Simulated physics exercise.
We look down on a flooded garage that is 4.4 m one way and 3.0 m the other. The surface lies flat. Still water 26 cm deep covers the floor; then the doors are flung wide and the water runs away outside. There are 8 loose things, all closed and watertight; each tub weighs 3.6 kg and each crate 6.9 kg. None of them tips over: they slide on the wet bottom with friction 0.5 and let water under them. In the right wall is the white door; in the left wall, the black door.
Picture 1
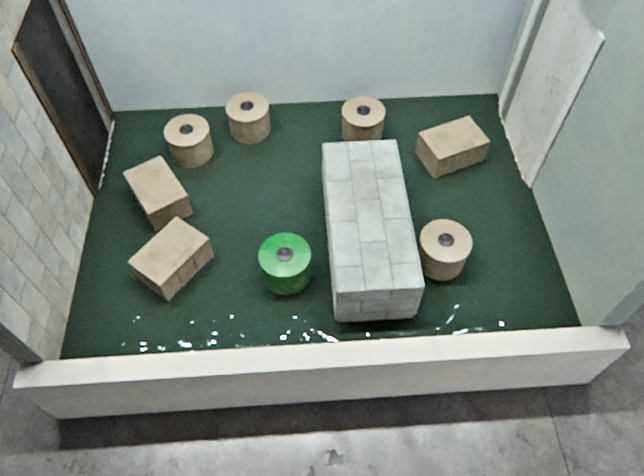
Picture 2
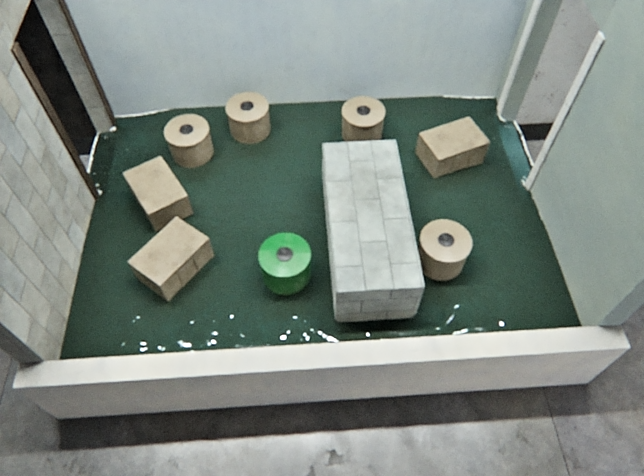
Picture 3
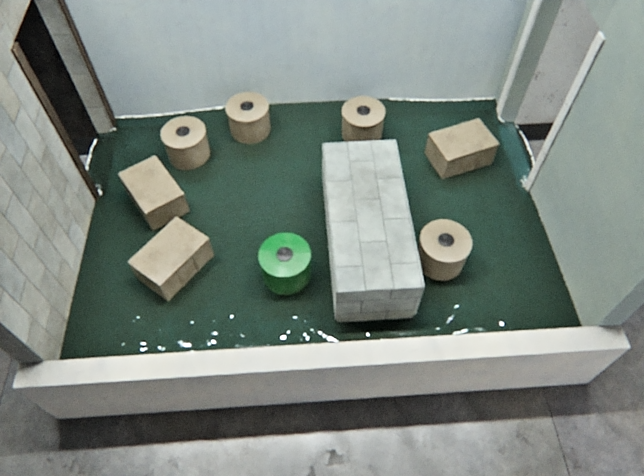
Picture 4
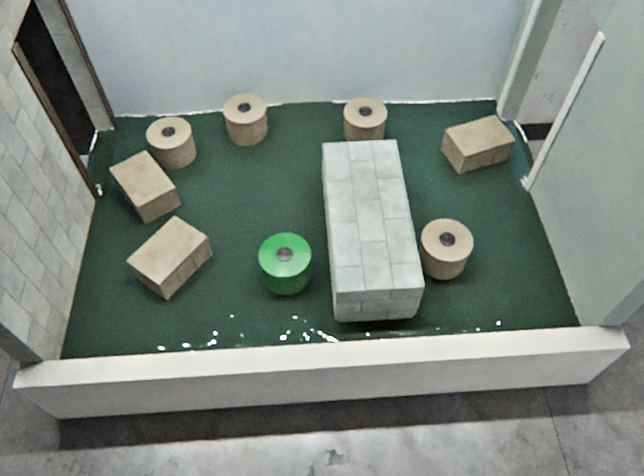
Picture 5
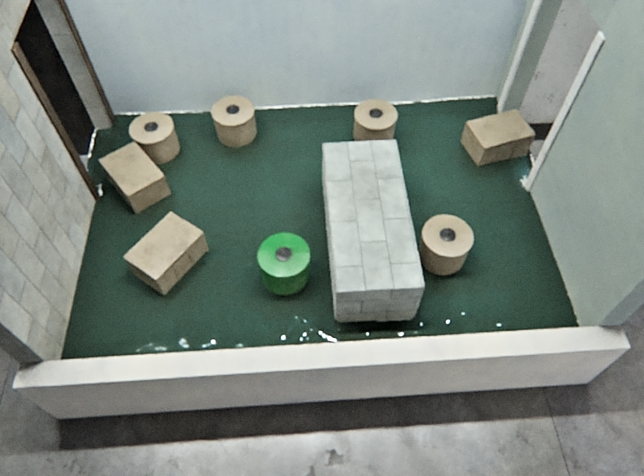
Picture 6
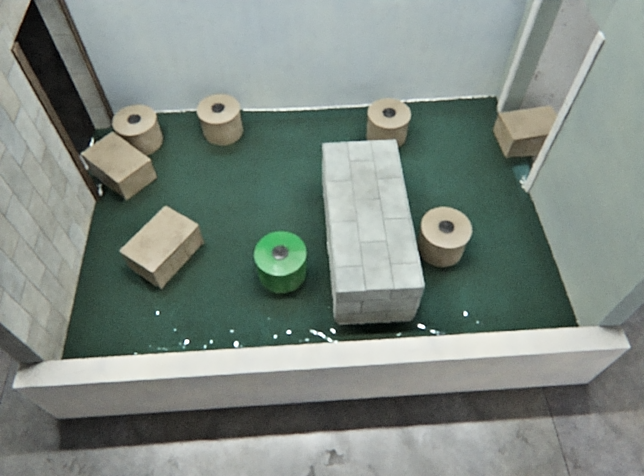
Doors on both sides of a flooded, walled room opened, and the blocks and round tubs near the back drifted slowly outward toward the openings, while the green tub in front barely shifted.
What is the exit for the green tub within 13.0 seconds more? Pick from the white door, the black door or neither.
Green tub: Neither one.
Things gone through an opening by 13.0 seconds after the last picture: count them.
Result: 7.
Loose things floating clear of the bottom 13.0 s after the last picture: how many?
At that time the total is 1.
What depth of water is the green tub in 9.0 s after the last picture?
About 9 cm.
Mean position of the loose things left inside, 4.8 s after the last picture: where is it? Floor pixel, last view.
The centre is close to (239, 198).
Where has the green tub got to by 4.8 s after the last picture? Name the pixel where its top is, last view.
It should be close to pixel (269, 227).
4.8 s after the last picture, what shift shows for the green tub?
I'd put it at around 40 cm.
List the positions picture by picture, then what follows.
The first picture shows the green tub at (285, 254) floats; 26 cm deep round most things; 0 of 8 have shifted.
The second picture shows the green tub at (285, 254), afloat; 26 cm deep round most things; 0 of 8 have shifted.
The third picture shows the green tub at (285, 254), afloat; 26 cm deep round most things; 2 of 8 have shifted.
The fourth picture shows the green tub at (285, 254) floats; 24 cm deep round most things; 3 of 8 have shifted.
The fifth picture shows the green tub at (284, 254), afloat; 21 cm deep round most things; 7 of 8 have shifted.
The sixth picture shows the green tub at (280, 253) floats, 5 cm from its start; 21 cm deep round most things; 8 of 8 have shifted.
Then, 1.0 s after the last picture the green tub is near (276, 240), 0.2 m from its start, afloat; 3 of 8 are out; 5 afloat.
Then, 4.8 s after the last picture the green tub is near (269, 227), 0.4 m from its start, afloat; 4 of 8 are out; 4 afloat.
Then, 9.0 s after the last picture the green tub is near (256, 196), 0.8 m from its start, afloat; 7 of 8 are out; 1 afloat.
Then, 13.0 s after the last picture the green tub is near (247, 176), 1.1 m from its start, afloat; 7 of 8 are out; 1 afloat.
